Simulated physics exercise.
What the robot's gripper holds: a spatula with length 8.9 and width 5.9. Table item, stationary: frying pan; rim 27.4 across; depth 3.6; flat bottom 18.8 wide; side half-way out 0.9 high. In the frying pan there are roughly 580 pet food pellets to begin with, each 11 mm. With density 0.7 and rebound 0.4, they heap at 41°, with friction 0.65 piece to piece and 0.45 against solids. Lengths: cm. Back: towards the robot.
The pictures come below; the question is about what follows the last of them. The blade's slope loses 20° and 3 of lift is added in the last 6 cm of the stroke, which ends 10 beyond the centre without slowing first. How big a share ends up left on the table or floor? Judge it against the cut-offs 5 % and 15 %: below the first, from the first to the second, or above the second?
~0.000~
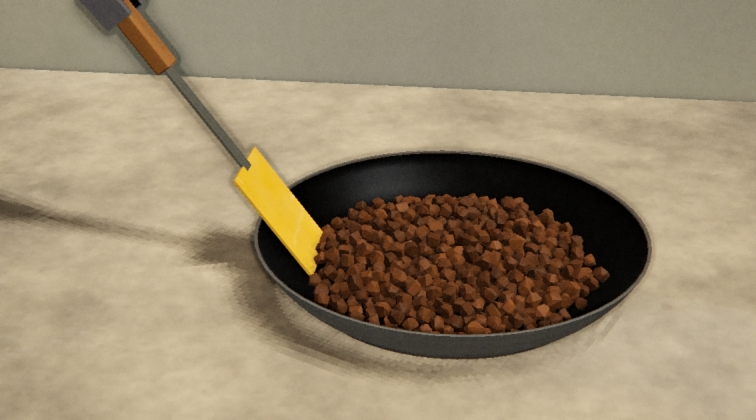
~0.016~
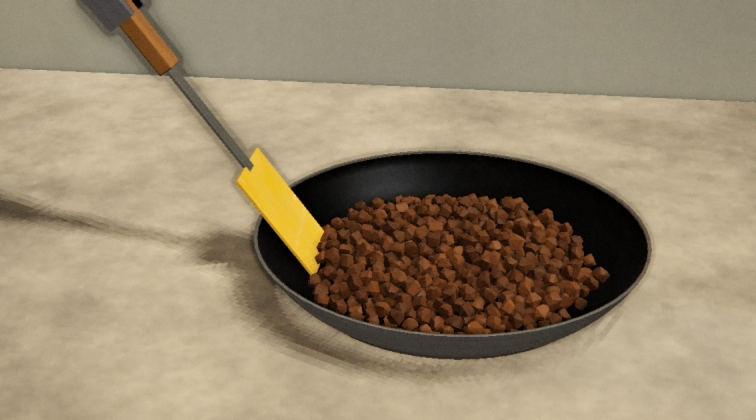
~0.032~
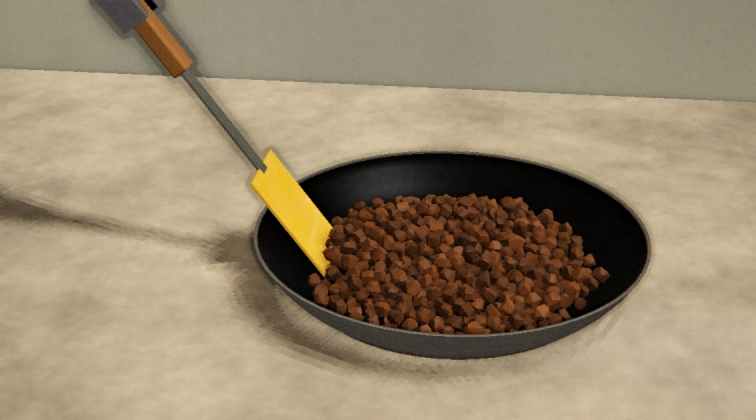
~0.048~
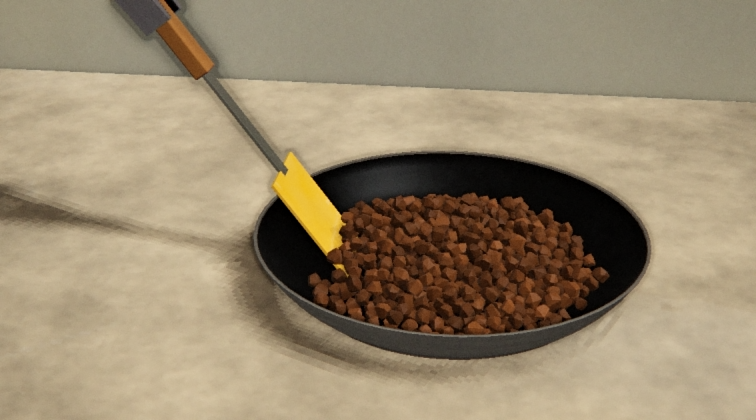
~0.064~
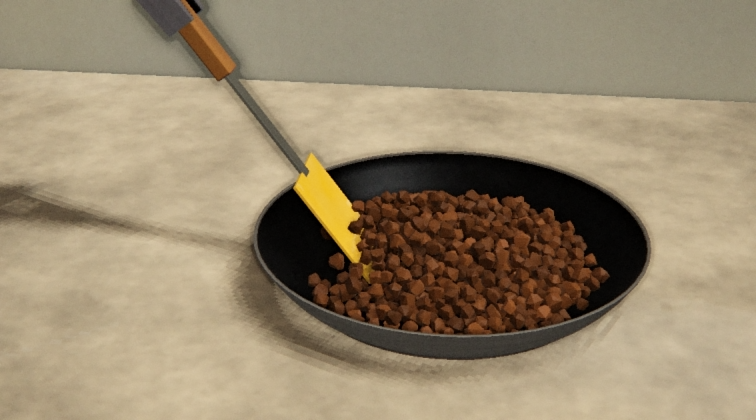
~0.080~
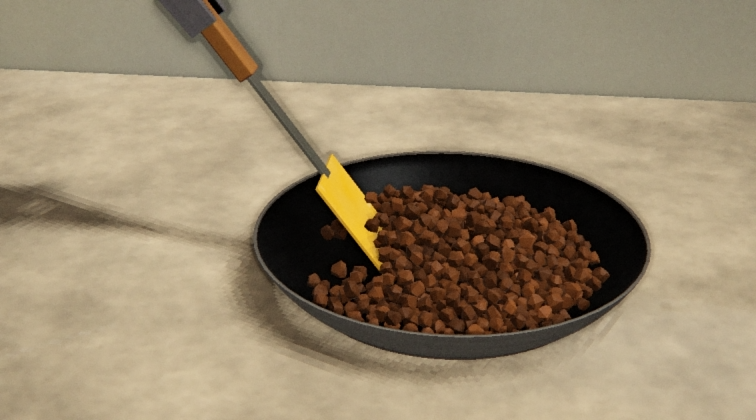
Above 15 %.
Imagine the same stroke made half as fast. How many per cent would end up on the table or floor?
Around 5 per cent would finish on the table or floor.
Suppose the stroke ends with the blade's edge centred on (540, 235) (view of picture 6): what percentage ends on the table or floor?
About 5 per cent.
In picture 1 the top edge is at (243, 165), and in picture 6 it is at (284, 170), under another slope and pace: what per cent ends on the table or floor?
Close to 10 in a hundred.
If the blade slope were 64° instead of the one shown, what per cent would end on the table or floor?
It would come to roughly 25 percent.
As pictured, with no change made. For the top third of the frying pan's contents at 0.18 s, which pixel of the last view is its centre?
About pixel (538, 239).
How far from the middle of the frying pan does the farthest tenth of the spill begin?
30 cm.
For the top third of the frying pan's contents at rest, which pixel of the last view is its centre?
About (556, 258).
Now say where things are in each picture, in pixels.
The spatula top edge at (244, 164), sloping 54°; upper third of the load around (457, 242), from x 315 to 600, top at y 200; 584 in the frying pan, in the first frame.
The spatula top edge at (247, 164), sloping 54°; upper third of the load around (456, 242), from x 315 to 600, top at y 200, in the second frame.
The spatula top edge at (260, 166), sloping 54°; upper third of the load around (449, 242), from x 315 to 600, top at y 200, in the third frame.
The spatula top edge at (281, 168), sloping 54°; upper third of the load around (441, 238), from x 315 to 600, top at y 200, in the fourth frame.
The spatula top edge at (303, 170), sloping 54°; upper third of the load around (447, 234), from x 315 to 600, top at y 195, in the fifth frame.
The spatula top edge at (324, 171), sloping 54°; upper third of the load around (453, 233), from x 315 to 600, top at y 190; 584 in the frying pan, in the sixth frame.
After 0.13 s, sloping 54°, highest piece 6 above the table; 584 in the frying pan.
After 0.18 s, sloping 48°, highest piece 6 above the table; 584 in the frying pan.
After 0.40 s, sloping 34°, highest piece 12 above the table; 471 in the frying pan, 93 on the table or floor, 20 on the blade or in flight.
After 1.45 s, sloping 34°, highest piece 4 above the table; 471 in the frying pan, 113 on the table or floor.
In the end, 471 in the frying pan, 113 on the table or floor. That is 19 % on the table or floor.
